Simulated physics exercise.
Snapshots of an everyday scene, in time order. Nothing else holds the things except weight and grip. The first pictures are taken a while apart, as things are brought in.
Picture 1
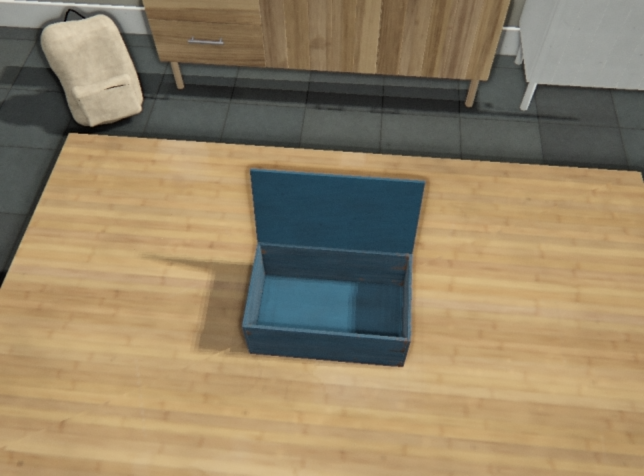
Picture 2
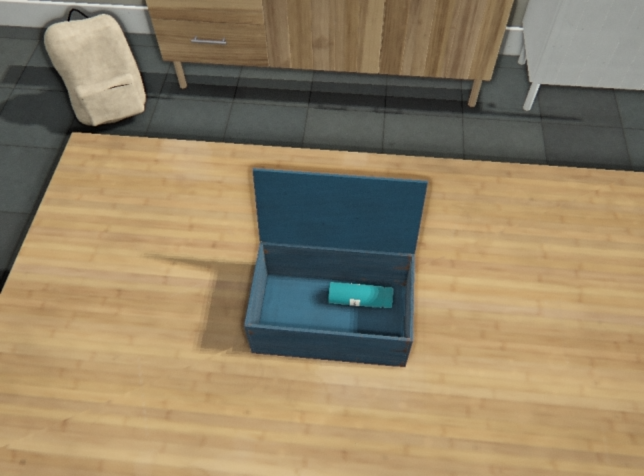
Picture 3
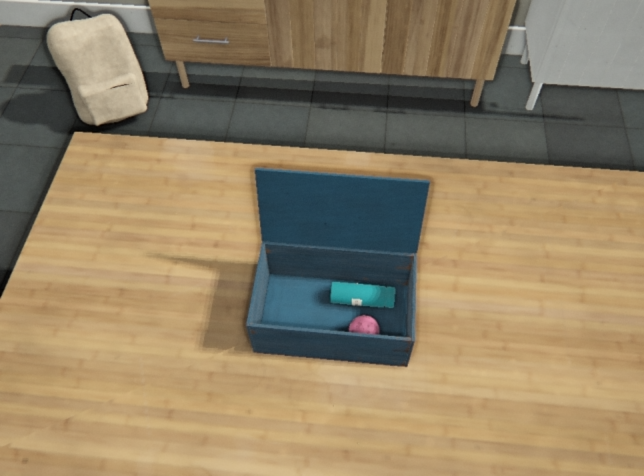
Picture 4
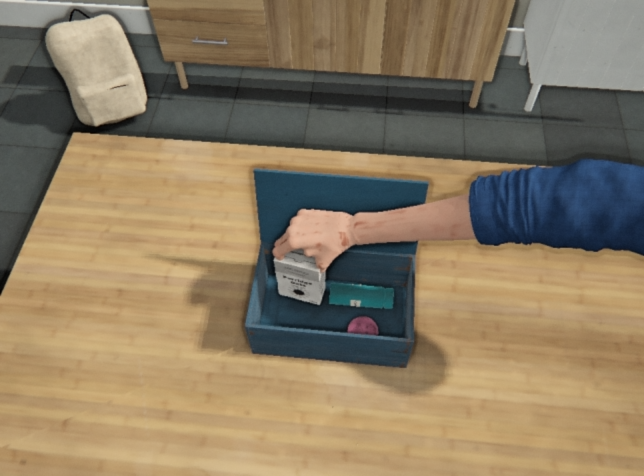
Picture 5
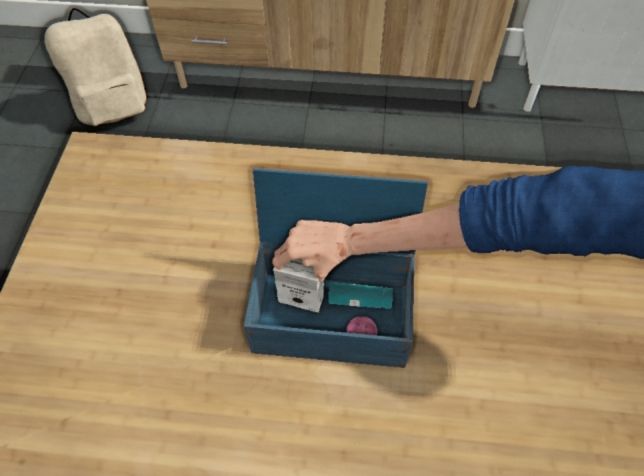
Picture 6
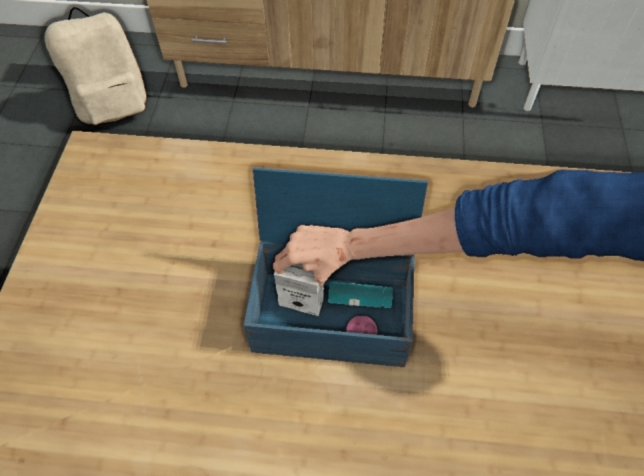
A hand lowers a white packet into a blue box beside a teal item and a pink one.
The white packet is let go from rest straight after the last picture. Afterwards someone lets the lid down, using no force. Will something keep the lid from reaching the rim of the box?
The lid finishes raised.
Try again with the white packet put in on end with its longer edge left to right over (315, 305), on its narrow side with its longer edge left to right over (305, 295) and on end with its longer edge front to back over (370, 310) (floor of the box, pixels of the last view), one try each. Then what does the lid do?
The lid goes down the first time, stays up the second time and stays up the third time.
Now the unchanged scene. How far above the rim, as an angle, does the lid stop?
About 18°.
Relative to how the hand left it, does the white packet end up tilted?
Looking at the last picture, it is left as set.
Then, 1.30 s after the last picture, lid 77° above the rim.
Then, 1.80 s after the last picture, lid 45° above the rim.
At rest, lid 19° above the rim; all 3 in place. Seen from the same camera at the end, white packet near (300, 288).
